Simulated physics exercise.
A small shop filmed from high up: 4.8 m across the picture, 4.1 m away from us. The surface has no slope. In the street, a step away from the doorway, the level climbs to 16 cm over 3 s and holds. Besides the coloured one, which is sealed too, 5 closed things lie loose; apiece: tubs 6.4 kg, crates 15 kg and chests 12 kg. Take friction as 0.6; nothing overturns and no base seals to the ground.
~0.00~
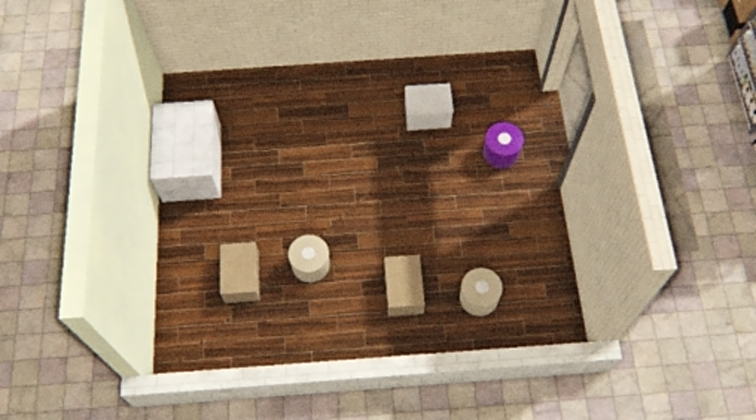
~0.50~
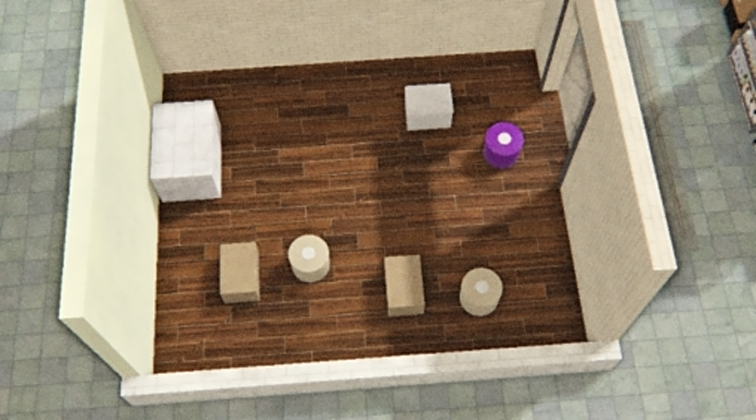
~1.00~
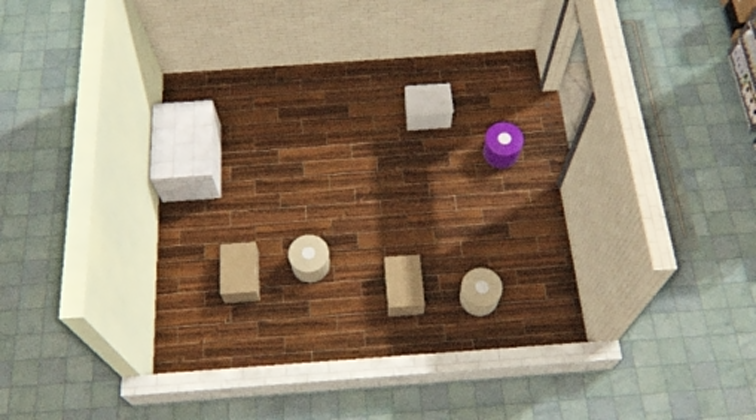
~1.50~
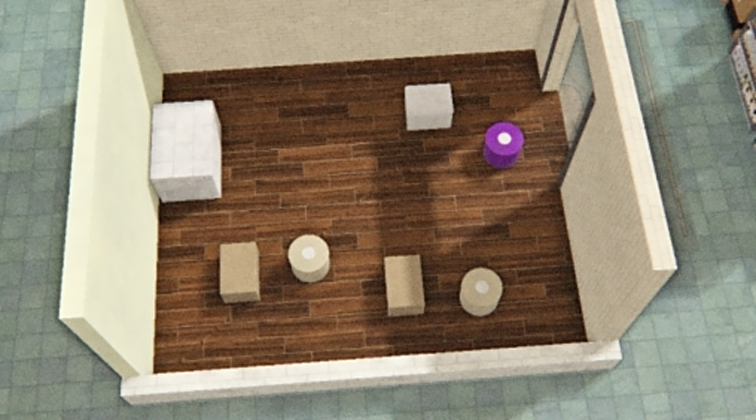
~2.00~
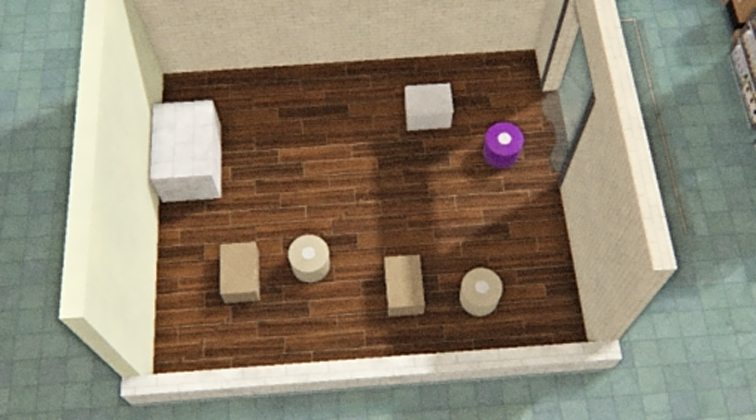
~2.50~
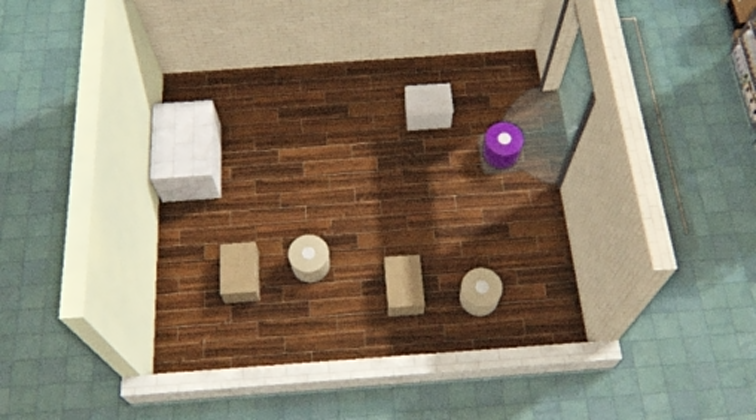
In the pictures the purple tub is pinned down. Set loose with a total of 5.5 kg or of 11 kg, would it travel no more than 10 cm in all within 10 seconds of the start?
Verdict: Neither load is enough.
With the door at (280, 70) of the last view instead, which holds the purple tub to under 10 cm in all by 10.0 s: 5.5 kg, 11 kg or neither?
In that case the lower weight is enough.
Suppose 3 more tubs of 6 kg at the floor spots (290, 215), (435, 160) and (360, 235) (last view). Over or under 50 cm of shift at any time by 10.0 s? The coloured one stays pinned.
In turn: Short of it, less, under.
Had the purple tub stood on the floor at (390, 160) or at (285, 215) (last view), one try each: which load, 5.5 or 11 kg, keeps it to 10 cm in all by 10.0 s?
In turn: Neither is enough; only the larger holds.
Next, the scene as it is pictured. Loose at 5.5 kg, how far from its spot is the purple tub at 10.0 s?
Roughly 450 cm.
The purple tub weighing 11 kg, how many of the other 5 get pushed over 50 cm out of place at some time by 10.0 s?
I count 1.
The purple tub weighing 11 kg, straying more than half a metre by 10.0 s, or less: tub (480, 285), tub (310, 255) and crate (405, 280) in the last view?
In turn: Short of it, less, under.
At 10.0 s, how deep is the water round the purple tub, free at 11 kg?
About 5 cm.
After 3.5 s the purple tub would be 42 cm from its start with 5.5 kg and 20 cm from its start with 11 kg; 4 cm of water round it then.
After 4.5 s the purple tub would be 122 cm from its start with 5.5 kg and 70 cm from its start with 11 kg; 5 cm of water round it then.
After 7.0 s the purple tub would be 310 cm from its start with 5.5 kg and 107 cm from its start with 11 kg; 4 cm of water round it then.
After 10.0 s the purple tub would be 426 cm from its start with 5.5 kg and 109 cm from its start with 11 kg; 5 cm of water round it then.
